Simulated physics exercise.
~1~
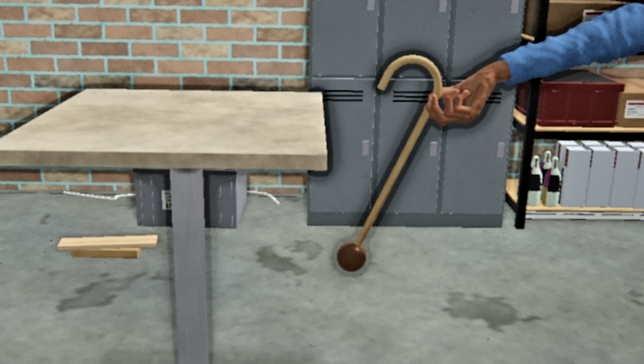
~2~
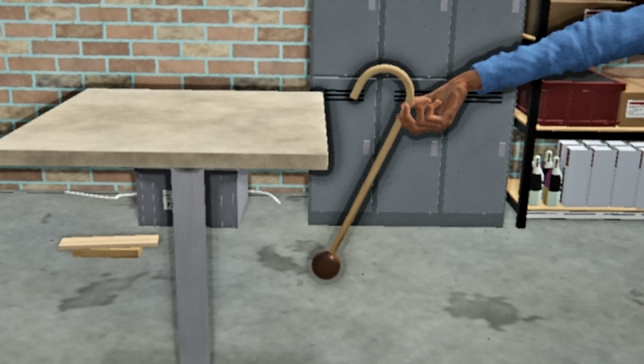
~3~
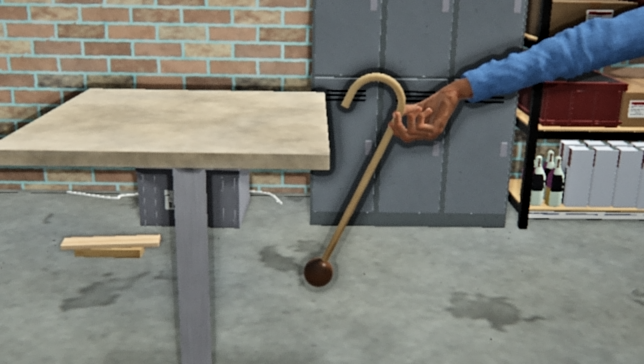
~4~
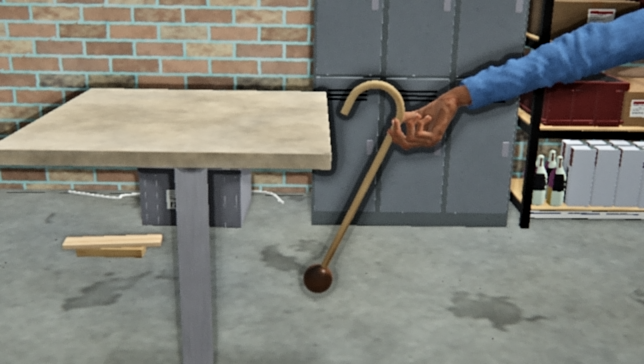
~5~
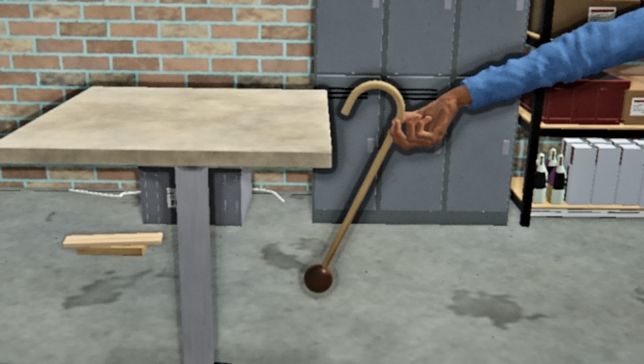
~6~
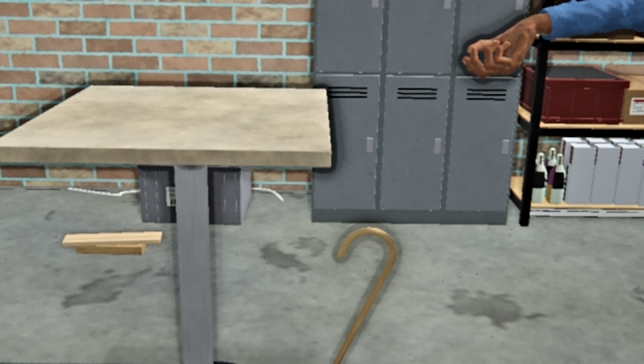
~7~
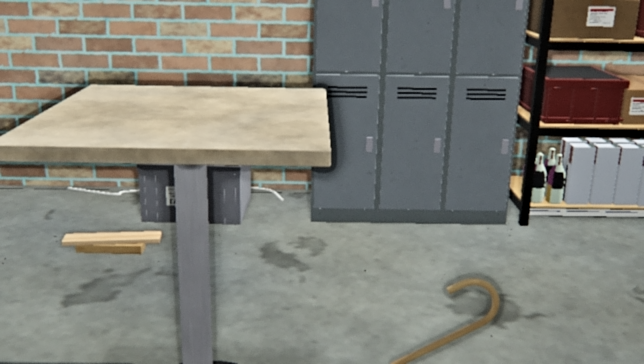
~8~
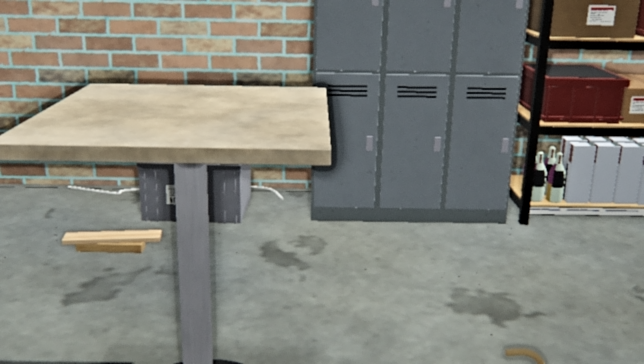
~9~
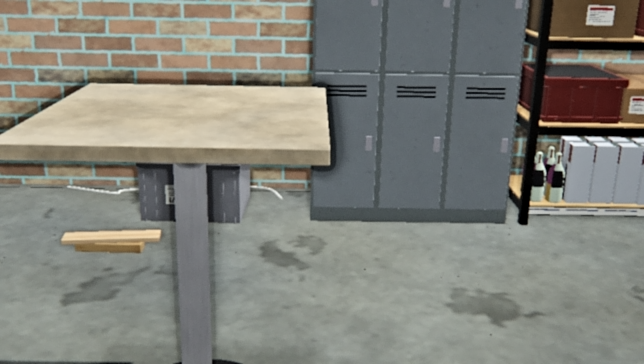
A brown ladle with a curved handle was carried left by a hand until it hung beside the table's edge, and when the fingers let go and drew back, it dropped, tipping to the right as it fell out of sight.
